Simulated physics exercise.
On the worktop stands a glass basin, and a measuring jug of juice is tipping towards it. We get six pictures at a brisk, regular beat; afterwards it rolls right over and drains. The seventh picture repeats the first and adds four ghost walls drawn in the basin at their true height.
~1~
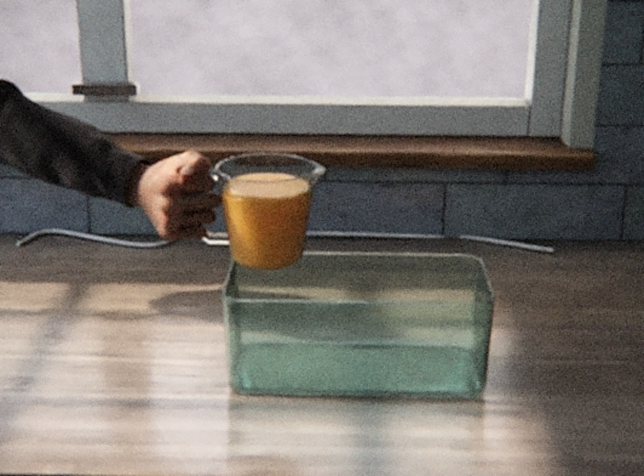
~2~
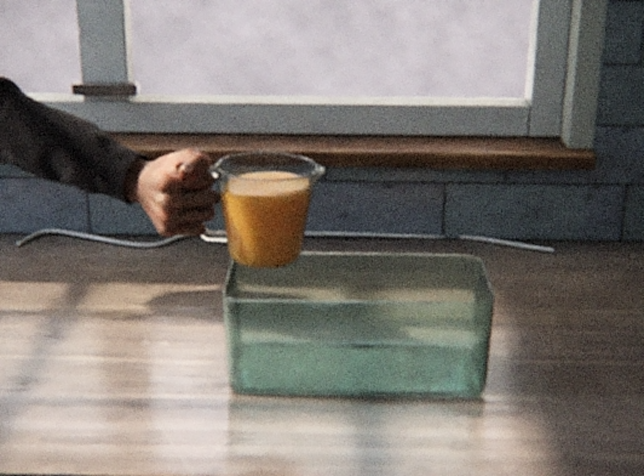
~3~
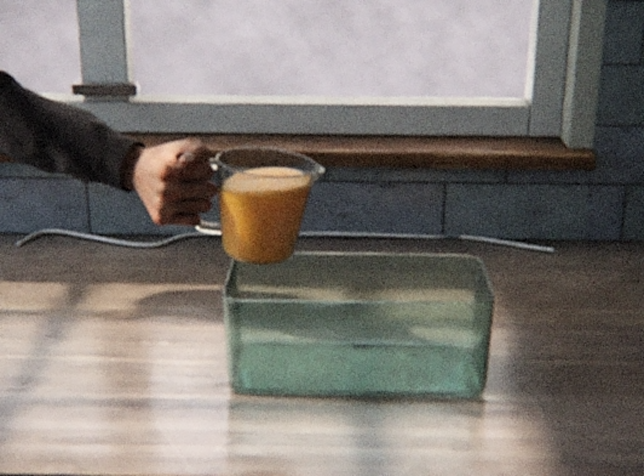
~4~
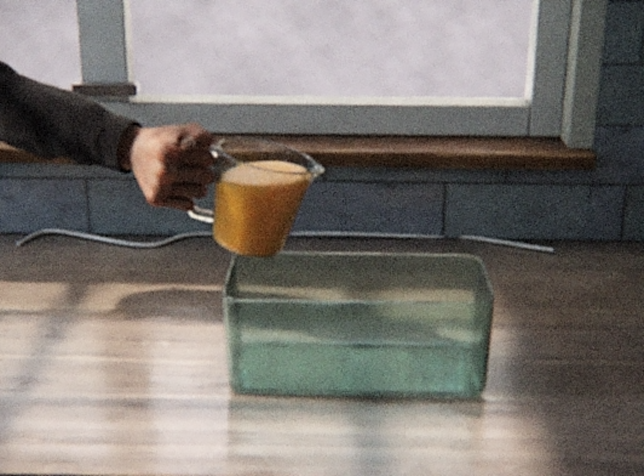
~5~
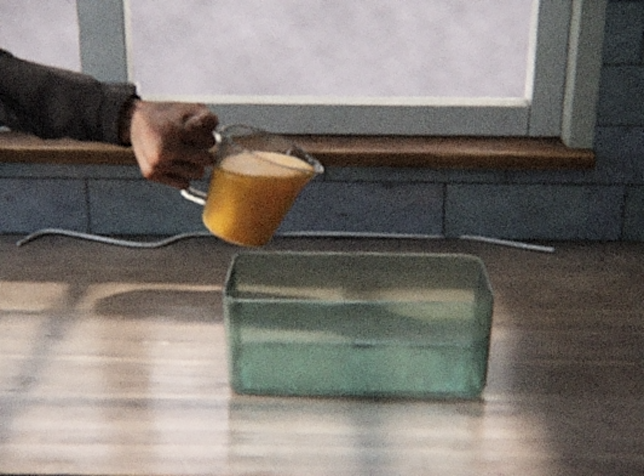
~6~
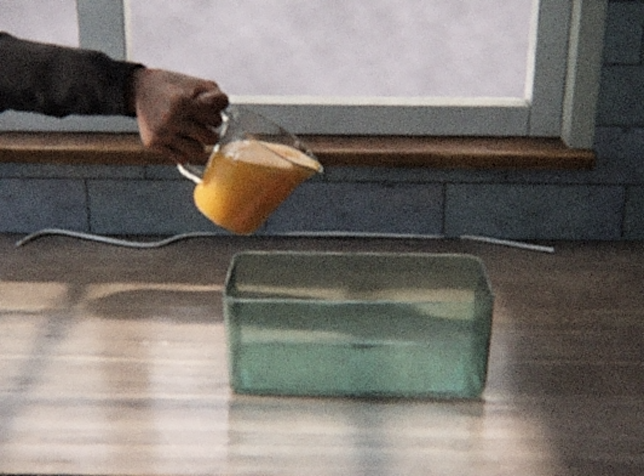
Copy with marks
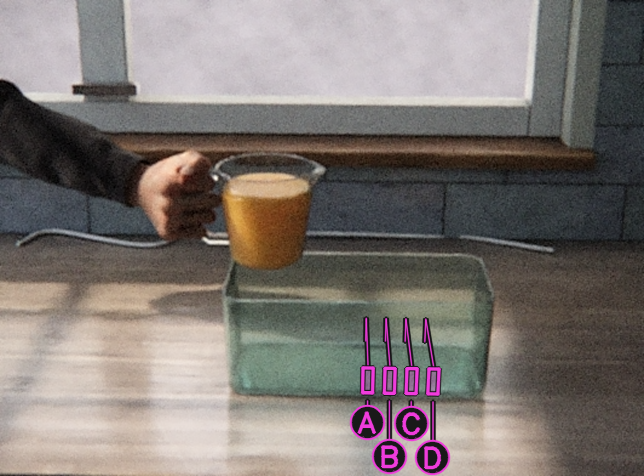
A hand raises and tilts a glass jug of orange juice above a glass basin.
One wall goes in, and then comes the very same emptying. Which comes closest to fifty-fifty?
Position C does it best.
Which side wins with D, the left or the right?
The left side.
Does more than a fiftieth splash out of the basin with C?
Yes.
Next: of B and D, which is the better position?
That is position B.
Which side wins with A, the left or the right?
The right side.
On the marked copy, A at (367, 400); B at (389, 400); C at (411, 401); D at (432, 401).
With A, about 18 % ends left of the wall and 77 % right of it; 5 % is lost outside.
With B, about 26 % ends left of the wall and 65 % right of it; 9 % is lost outside.
With C, about 40 % ends left of the wall and 51 % right of it; 9 % is lost outside.
With D, about 81 % ends left of the wall and 14 % right of it; 4 % is lost outside.
